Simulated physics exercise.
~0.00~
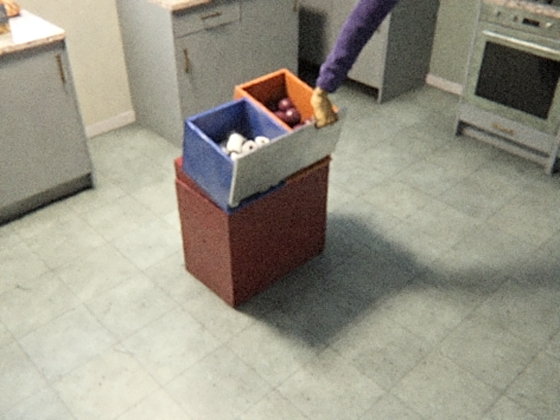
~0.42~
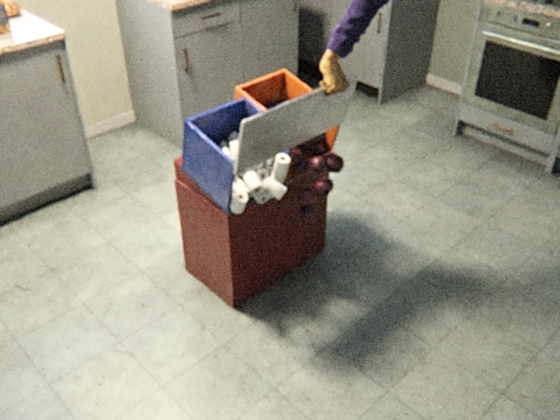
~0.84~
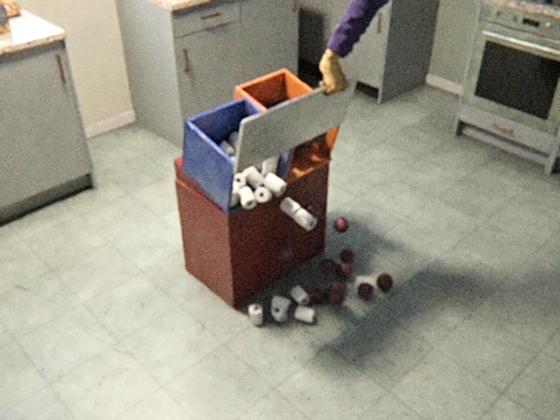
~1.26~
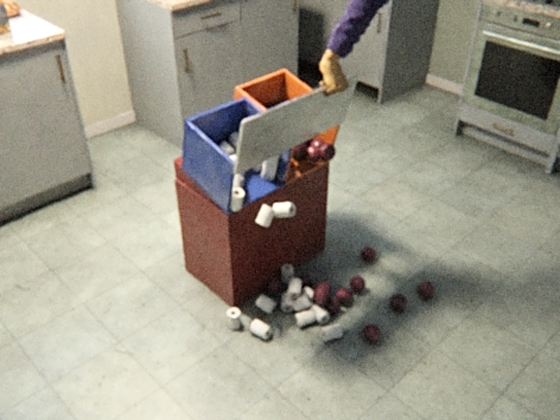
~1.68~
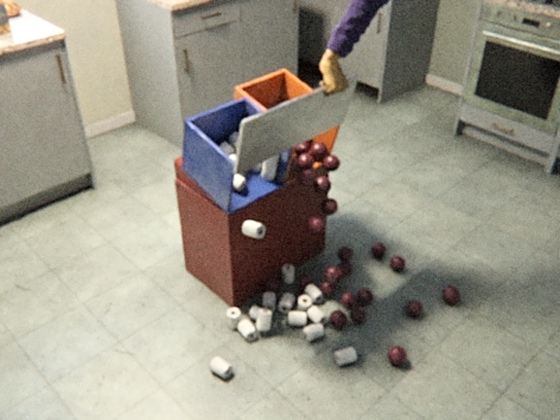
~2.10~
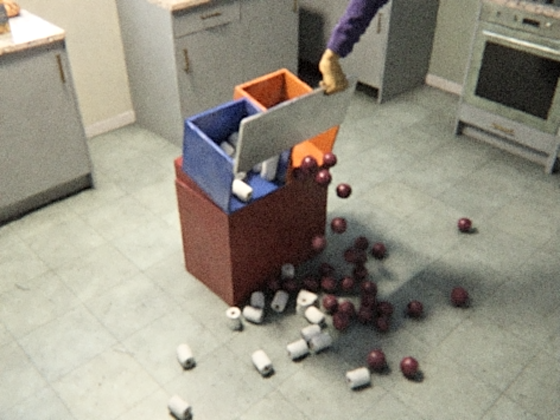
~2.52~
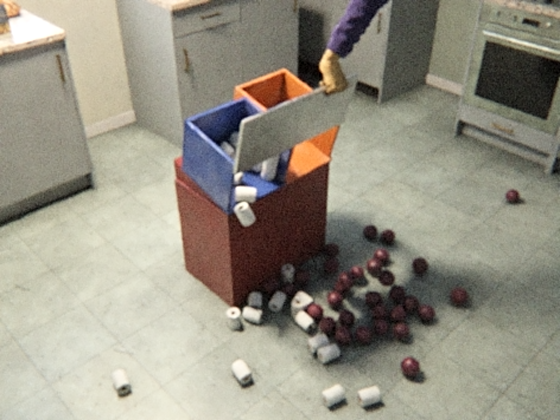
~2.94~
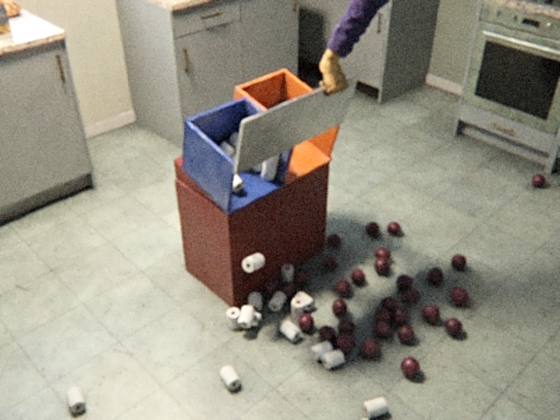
Red onions and white paper rolls spill across the floor after a hand lifts a gate.
